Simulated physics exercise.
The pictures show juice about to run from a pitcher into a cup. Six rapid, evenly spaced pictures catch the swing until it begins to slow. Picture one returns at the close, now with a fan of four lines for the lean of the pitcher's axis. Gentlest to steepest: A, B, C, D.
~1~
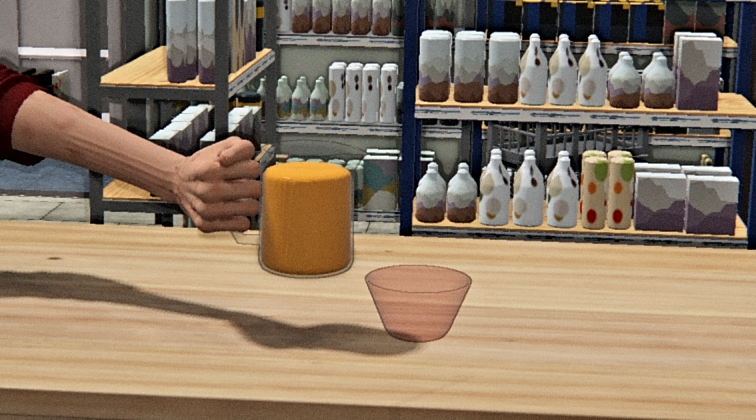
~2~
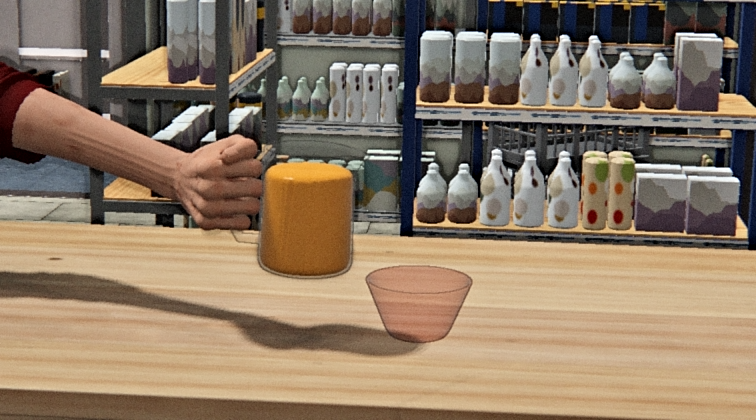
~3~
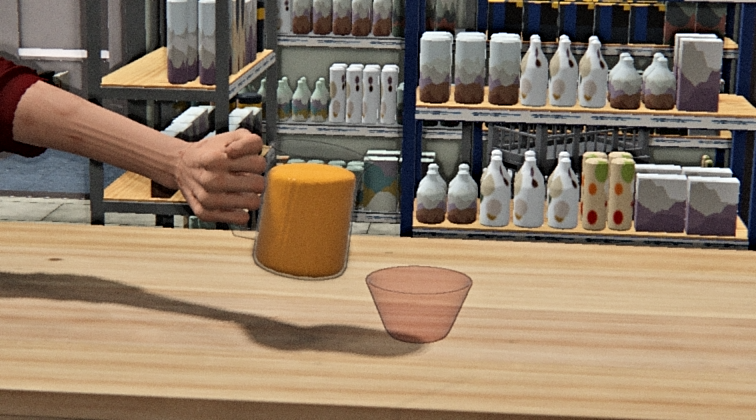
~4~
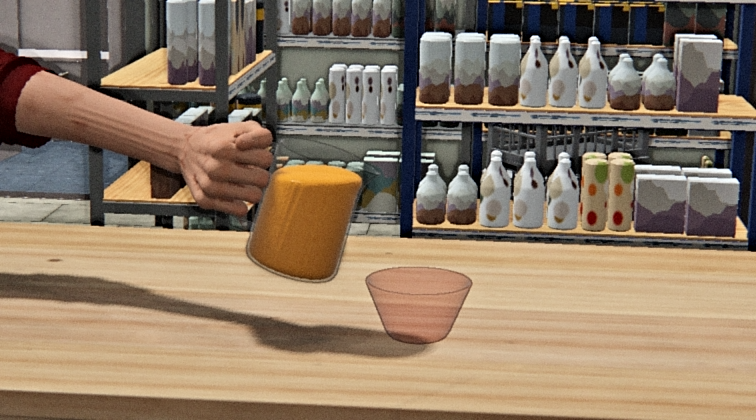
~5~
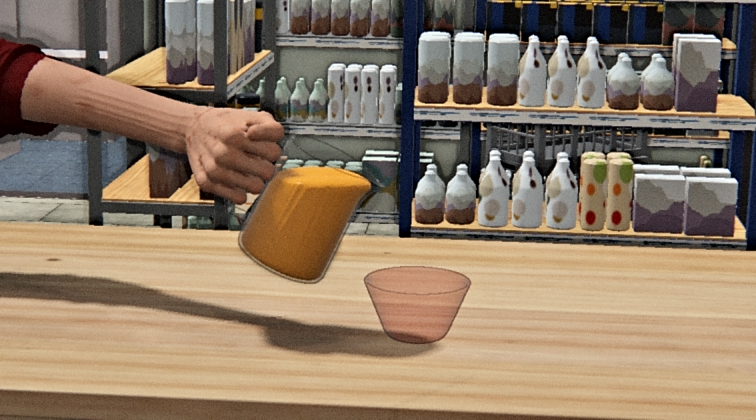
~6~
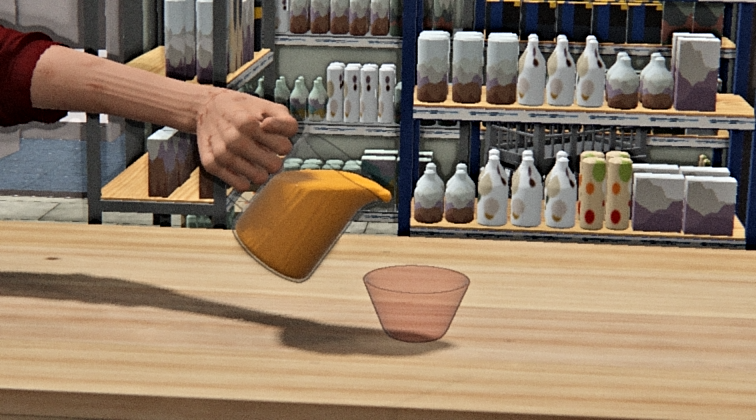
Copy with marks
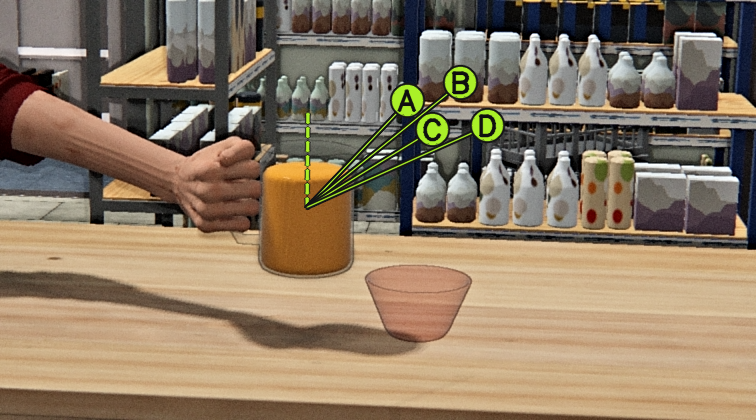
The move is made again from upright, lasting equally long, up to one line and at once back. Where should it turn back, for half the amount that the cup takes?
C beats the others.
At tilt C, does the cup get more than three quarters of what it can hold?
No, it does not.
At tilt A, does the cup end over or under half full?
Under half.
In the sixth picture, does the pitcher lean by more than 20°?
Yes.
In lime, A at (396, 113); B at (447, 93); C at (418, 139); D at (472, 132).
Choosing A, the cup ends with about 20 % of what it can hold.
Choosing B, the cup ends with about 32 % of what it can hold.
Choosing C, the cup ends with about 48 % of what it can hold.
Choosing D, the cup ends with about 65 % of what it can hold; 4 % of the juice is spilt.
